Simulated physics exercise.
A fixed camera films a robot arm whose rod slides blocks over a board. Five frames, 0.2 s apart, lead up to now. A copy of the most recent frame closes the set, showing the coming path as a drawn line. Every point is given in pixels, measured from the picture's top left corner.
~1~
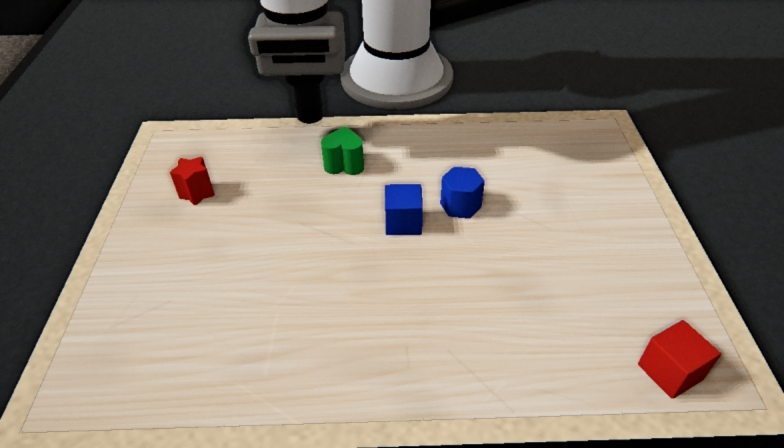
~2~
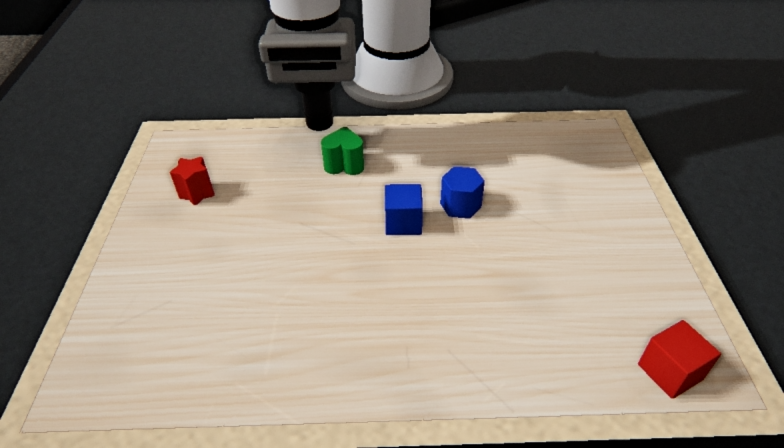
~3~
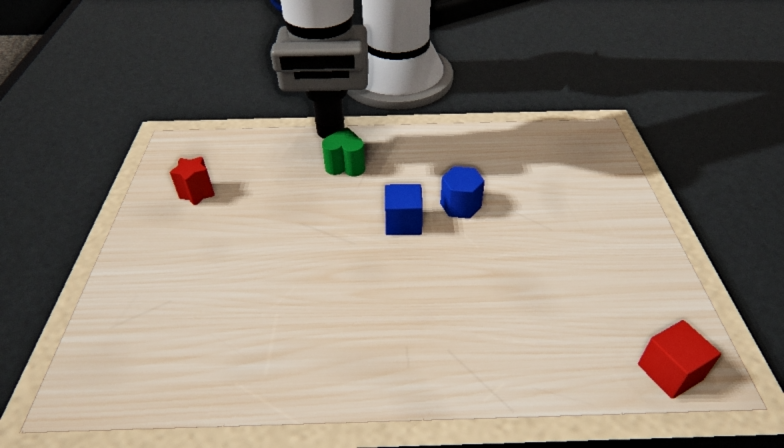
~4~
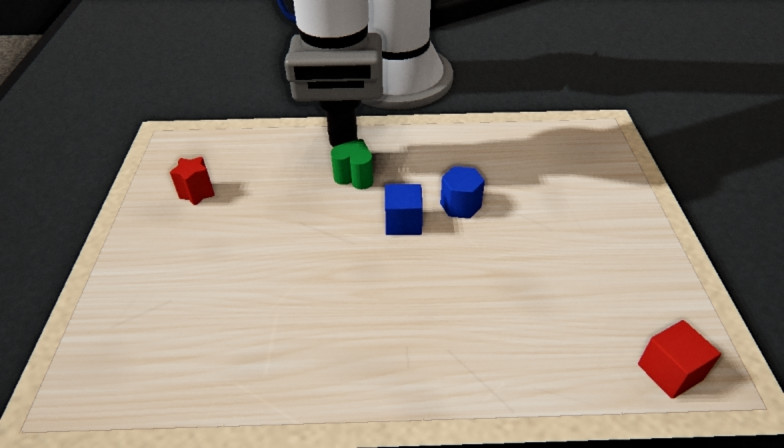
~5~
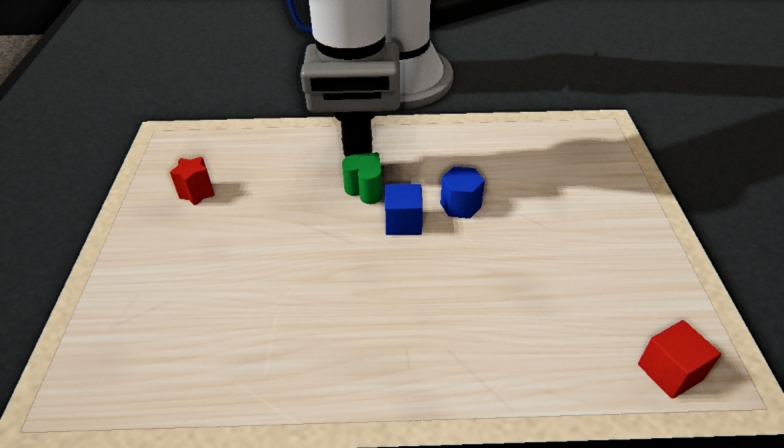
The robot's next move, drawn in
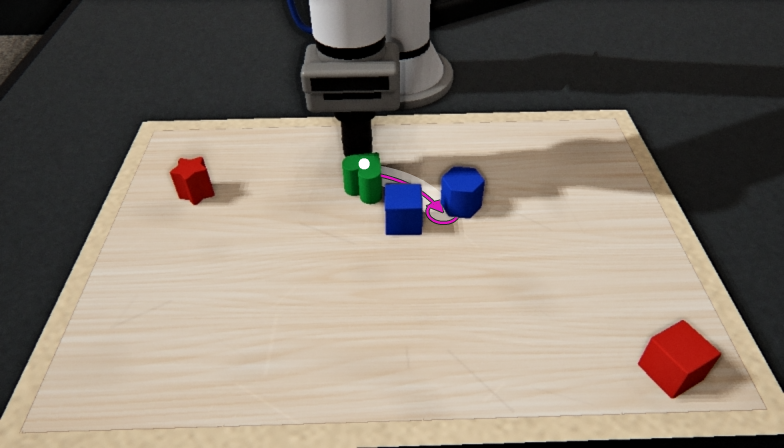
A robot arm pushes the green heart block forward and right toward the blue square block.
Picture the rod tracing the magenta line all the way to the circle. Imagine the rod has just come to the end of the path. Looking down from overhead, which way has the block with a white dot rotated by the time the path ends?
I'd predict that, seen from above, the block with a white dot rotates clockwise.
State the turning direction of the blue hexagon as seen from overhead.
It spins anti-clockwise.
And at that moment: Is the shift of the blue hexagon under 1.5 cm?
Short answer: No.
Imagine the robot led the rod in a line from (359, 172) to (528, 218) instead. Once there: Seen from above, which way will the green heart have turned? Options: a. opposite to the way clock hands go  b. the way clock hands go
b
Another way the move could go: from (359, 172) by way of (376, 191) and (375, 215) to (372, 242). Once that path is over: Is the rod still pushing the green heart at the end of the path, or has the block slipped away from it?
Kept ahead.
Path on the board, from (359, 172) by way of (392, 178) and (421, 192) to (443, 212); the dot is on the green heart.
What follows on the original path. One third of the way, rod at (392, 160); green heart at (378, 171), turned 45° clockwise.
Two thirds of the way, rod at (421, 173); green heart at (378, 171), turned 45° clockwise.
At the end, rod at (444, 193); green heart at (378, 171), turned 45° clockwise; blue square piece in place; blue hexagon at (480, 185), turned 40° anticlockwise.
